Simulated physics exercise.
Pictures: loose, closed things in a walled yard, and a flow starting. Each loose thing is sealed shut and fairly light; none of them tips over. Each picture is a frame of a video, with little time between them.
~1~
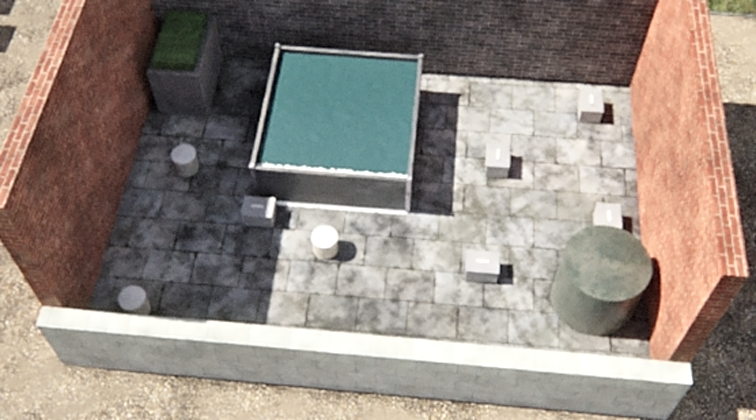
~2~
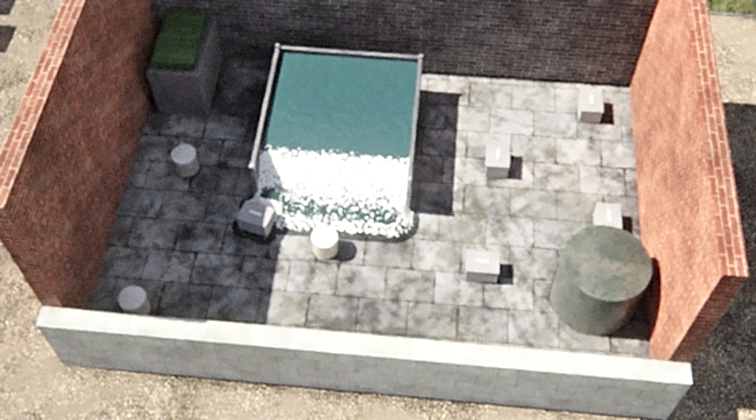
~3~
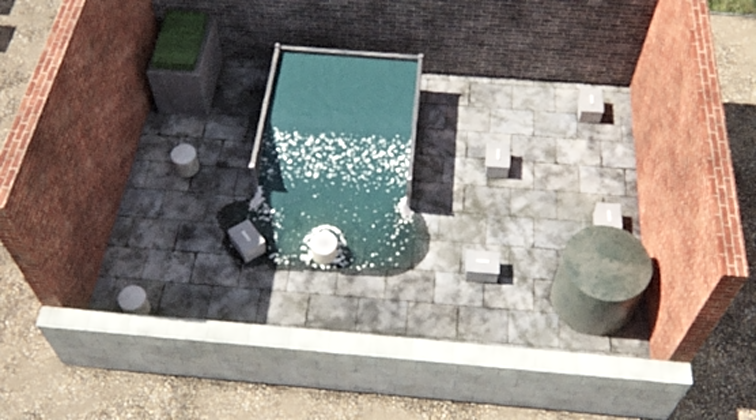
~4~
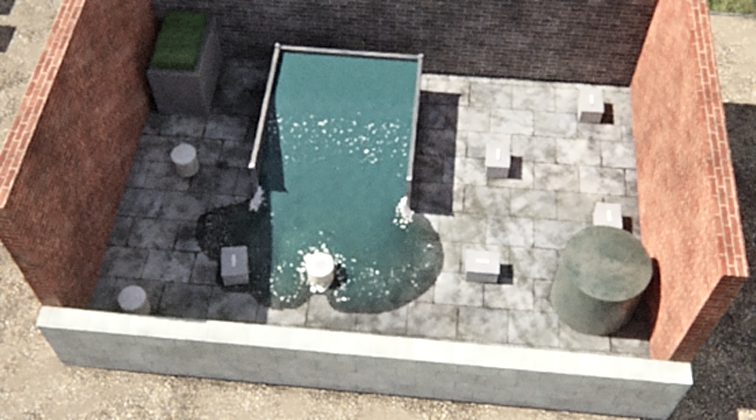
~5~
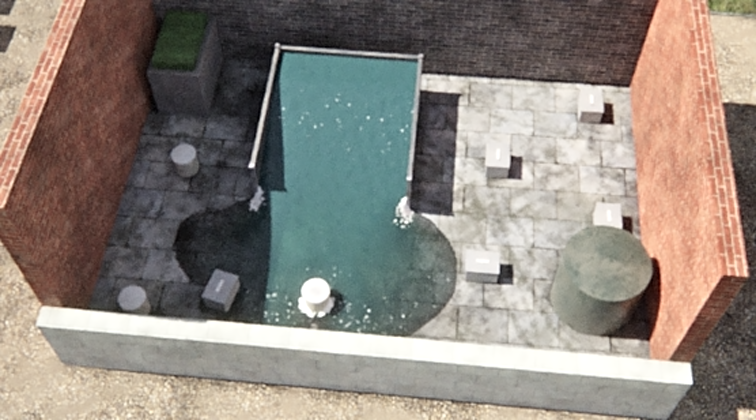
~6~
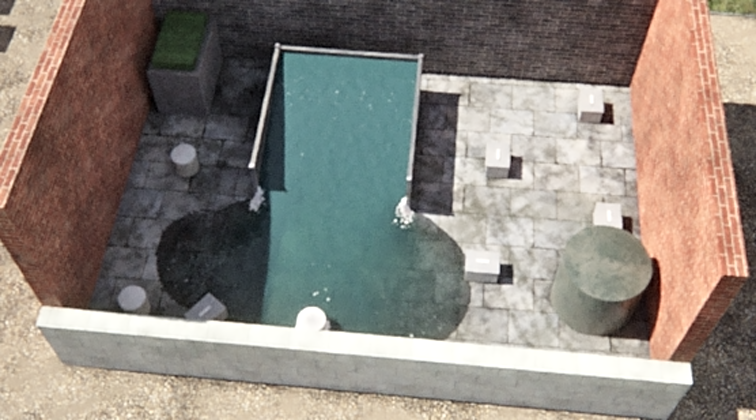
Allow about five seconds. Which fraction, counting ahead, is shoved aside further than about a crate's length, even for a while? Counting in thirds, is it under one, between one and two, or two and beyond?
The portion knocked well out of place is two thirds or greater.
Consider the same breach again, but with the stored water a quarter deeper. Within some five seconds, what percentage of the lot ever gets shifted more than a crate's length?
Close to 90 % of the lot.
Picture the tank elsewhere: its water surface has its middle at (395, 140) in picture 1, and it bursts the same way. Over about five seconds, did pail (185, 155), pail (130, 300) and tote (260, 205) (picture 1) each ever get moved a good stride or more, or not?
Covered the distance, covered the distance, short of it.
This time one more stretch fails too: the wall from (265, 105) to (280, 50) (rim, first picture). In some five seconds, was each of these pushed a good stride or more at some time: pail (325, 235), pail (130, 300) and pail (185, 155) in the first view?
Here's my take, in sequence: Fails to go that far, dislodged that far, and dislodged that far.
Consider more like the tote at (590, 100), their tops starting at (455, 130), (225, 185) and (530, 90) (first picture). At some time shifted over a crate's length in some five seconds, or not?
One after the other: Under that, no, under that.
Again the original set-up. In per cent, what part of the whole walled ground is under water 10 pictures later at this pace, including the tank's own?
By my count it's near 50 in a hundred.
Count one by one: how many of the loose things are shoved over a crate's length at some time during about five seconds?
I get 6.
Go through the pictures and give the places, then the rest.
The first picture shows a tote at (258, 207) rests on the ground; a pail at (325, 237) rests on the ground; 0 of 8 have shifted.
The second picture shows a tote at (256, 214) rests on the ground, close to its start; a pail at (325, 237), on the bottom; 1 of 8 have shifted.
The third picture shows a tote at (246, 236), on the bottom, a stride from its start; a pail at (324, 243) rests on the ground, close to its start; 2 of 8 have shifted.
The fourth picture shows a tote at (234, 261), on the bottom, a stride from its start; a pail at (320, 265), on the bottom, a stride from its start; 2 of 8 have shifted.
The fifth picture shows a tote at (220, 286) rests on the ground, a stride from its start; a pail at (316, 291), on the bottom, a stride from its start; 2 of 8 have shifted.
The sixth picture shows a tote at (205, 311) rests on the ground, far from its start; a pail at (312, 320), on the bottom, a stride from its start; 2 of 8 have shifted.
A moment on, 2 of 8 are well off their spots; 2 afloat.
Next, 3 of 8 are well off their spots; 3 afloat.
Later, 5 of 8 are well off their spots; 5 afloat.
In the end, 6 of 8 are well off their spots, and 6 have been at some point; 5 afloat.
